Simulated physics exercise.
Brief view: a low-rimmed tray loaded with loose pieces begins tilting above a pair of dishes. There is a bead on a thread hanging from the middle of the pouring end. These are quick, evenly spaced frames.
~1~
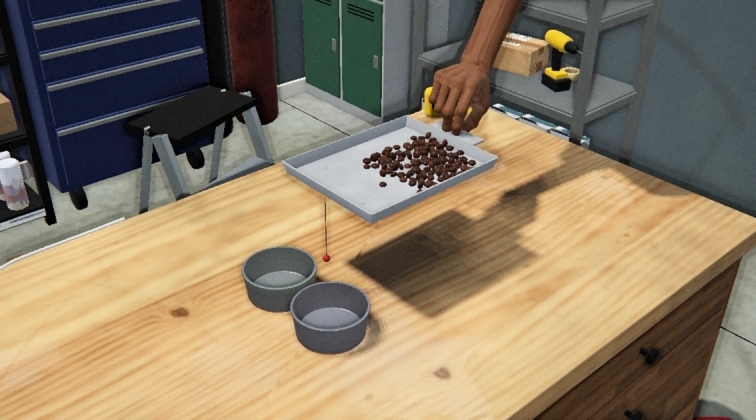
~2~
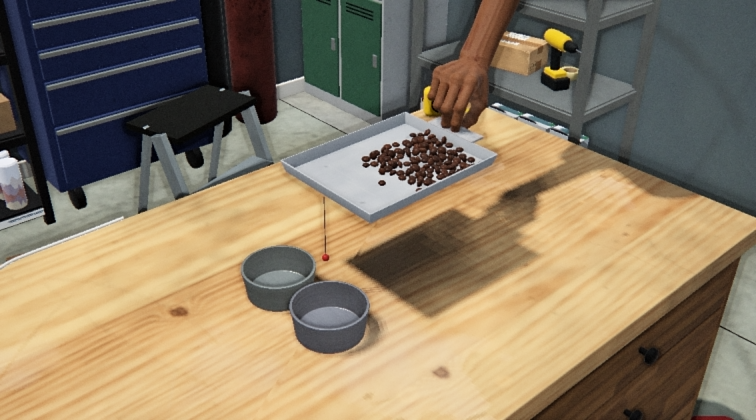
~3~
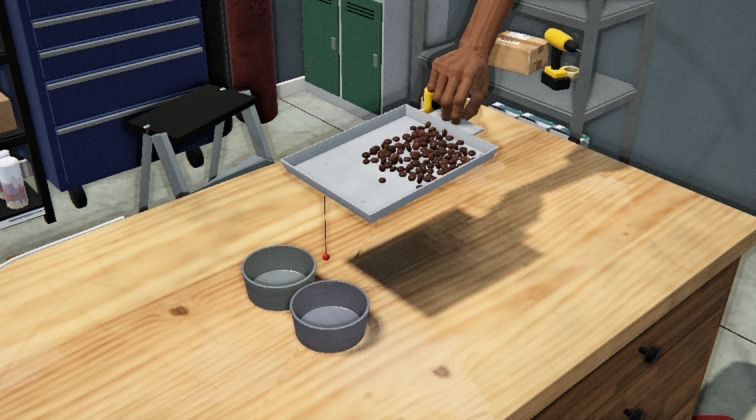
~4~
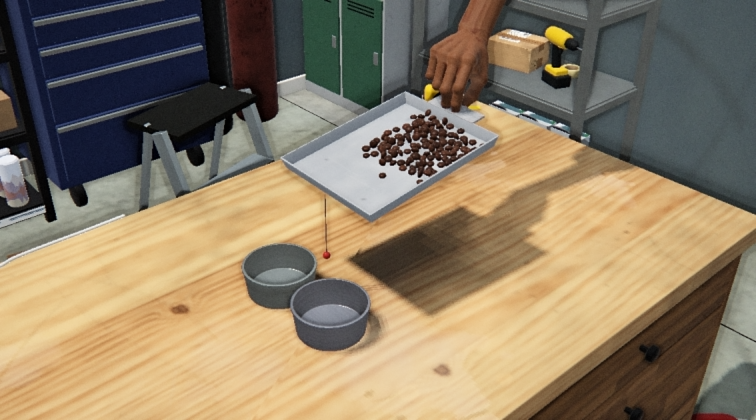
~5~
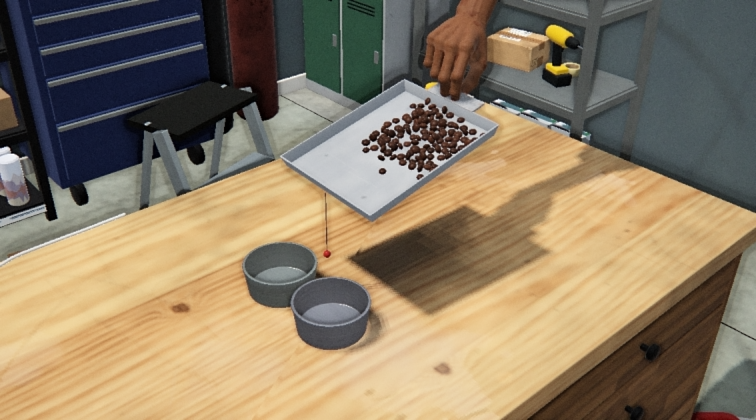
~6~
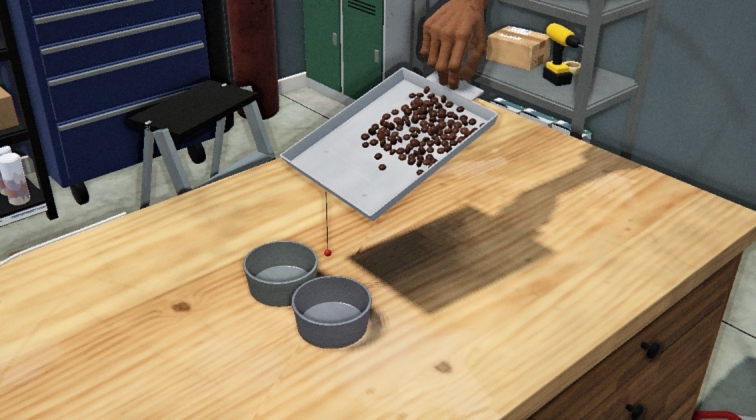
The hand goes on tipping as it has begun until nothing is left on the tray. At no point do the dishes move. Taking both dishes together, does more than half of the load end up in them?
Caught: Above half.
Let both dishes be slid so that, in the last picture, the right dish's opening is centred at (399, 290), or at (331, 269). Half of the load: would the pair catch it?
Catch, run one: Below the halfway mark; run two: Below the halfway mark.
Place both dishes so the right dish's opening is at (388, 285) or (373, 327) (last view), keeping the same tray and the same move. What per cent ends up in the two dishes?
Close to 10 in a hundred, then close to 70 in a hundred.
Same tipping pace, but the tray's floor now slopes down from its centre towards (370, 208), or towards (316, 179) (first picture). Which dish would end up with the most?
Result of try 1 is the right side, of try 2 the left side.
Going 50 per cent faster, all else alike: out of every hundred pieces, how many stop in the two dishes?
Result: About 80 per cent.
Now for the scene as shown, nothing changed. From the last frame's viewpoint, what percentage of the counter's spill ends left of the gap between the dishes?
I'd say some 60 in a hundred.
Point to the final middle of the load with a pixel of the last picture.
About (325, 319).
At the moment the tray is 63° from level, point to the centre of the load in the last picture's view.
Centre estimate: (347, 203).
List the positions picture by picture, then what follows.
The first picture shows corners of the pouring end (287, 161) and (372, 212), level; middle of the load (426, 162), flat chocolate drops; left dish (250, 291); right dish (300, 332); bead on its thread (327, 258).
The second picture shows corners of the pouring end (286, 160) and (371, 211), level; middle of the load (425, 160).
The third picture shows corners of the pouring end (286, 160) and (371, 212), tipped barely, lowest at the right corner; middle of the load (426, 155).
The fourth picture shows corners of the pouring end (285, 157) and (370, 211), tipped a little, lowest at the right corner; middle of the load (426, 146).
The fifth picture shows corners of the pouring end (285, 156) and (370, 212), tipped a little, lowest at the right corner; middle of the load (426, 137).
The sixth picture shows corners of the pouring end (285, 155) and (371, 212), tipped clearly, lowest at the right corner; middle of the load (425, 129); left dish (252, 286); right dish (302, 326).
Just after the last frame, tray tipped steeply; roughly two thirds on the tray; about a tenth in the right dish; just a few outside both; roughly a quarter in the air.
A moment on, tray tipped past a quarter turn; roughly a quarter on the tray; roughly half in the right dish; about a tenth in the left dish; about a tenth outside both; about a tenth in the air.
Further on, tray tipped past a quarter turn; roughly two thirds in the right dish; roughly a quarter in the left dish; about a tenth outside both.
When it is over, tray tipped past a quarter turn; roughly two thirds in the right dish; roughly a quarter in the left dish; about a tenth outside both.
